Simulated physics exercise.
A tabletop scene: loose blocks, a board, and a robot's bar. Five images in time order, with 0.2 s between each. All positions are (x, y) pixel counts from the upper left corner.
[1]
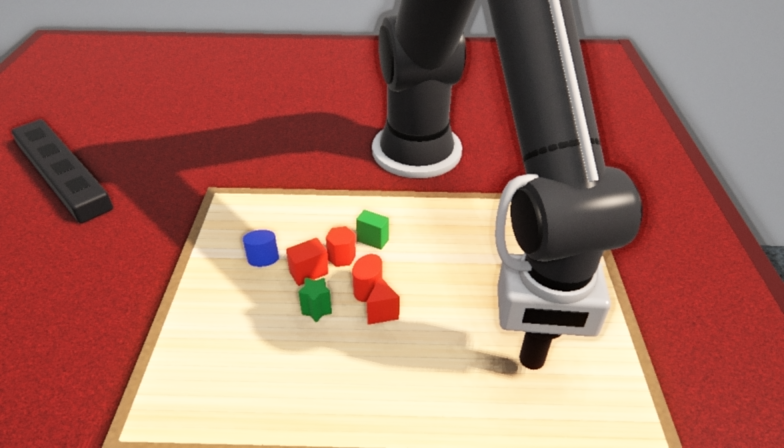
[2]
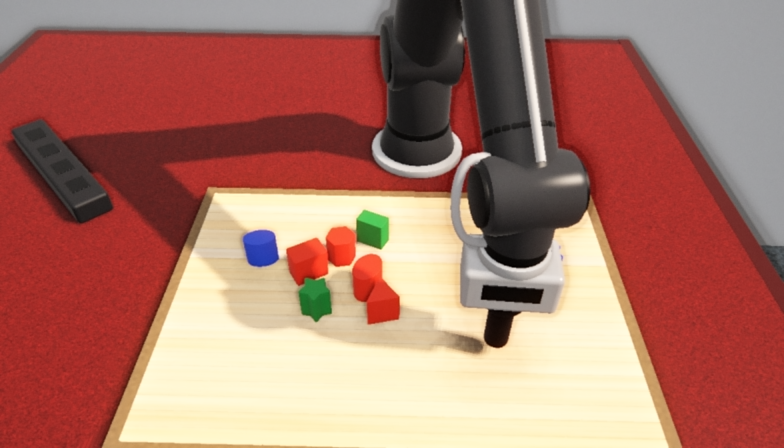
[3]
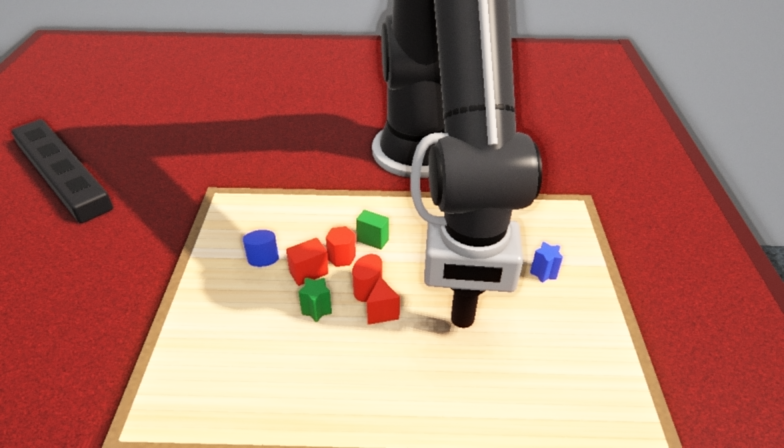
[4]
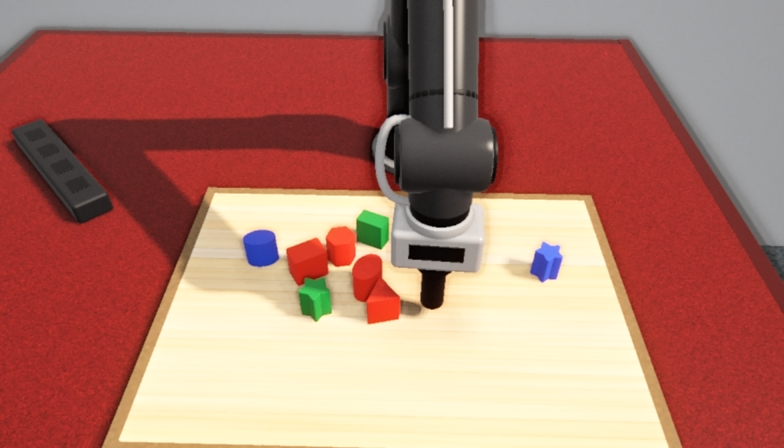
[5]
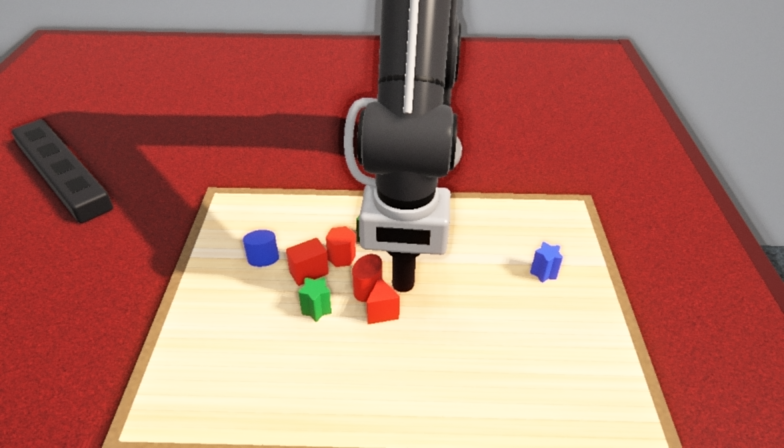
On a pale wooden board edged in brown, laid over a red tabletop, a fixed camera looks down from the front and above. Red blocks cluster left of centre with green ones beside them, a blue cylinder to their left, and a dark slotted bar lies at far left. A black robot arm sweeps its short dark tip leftward and slightly away, uncovering a blue star at right and covering the green cube.
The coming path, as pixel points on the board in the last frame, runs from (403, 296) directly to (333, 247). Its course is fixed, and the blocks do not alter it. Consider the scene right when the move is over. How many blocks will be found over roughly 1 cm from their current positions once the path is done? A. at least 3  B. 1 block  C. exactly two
Correct choice: C.
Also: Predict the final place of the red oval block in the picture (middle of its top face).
The top centre is at (345, 259).
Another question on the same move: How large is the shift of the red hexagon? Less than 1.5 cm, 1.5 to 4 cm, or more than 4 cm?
Of the three bands, it's over 4 cm.
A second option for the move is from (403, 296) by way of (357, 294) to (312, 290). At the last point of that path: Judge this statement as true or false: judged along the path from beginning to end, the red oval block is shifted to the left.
The claim does not hold.
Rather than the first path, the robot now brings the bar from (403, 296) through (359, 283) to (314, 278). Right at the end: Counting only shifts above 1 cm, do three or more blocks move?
That would be a yes.
On the path given first. One third of the way, bar at (378, 268); red oval block at (354, 262), turned 40° anticlockwise.
Two thirds of the way, bar at (355, 252); red hexagon at (334, 231); red oval block at (345, 259), turned 85° anticlockwise.
At the end, bar at (333, 236); red hexagon at (312, 217); red oval block at (345, 259), turned 85° anticlockwise; red three-sided block not moved.
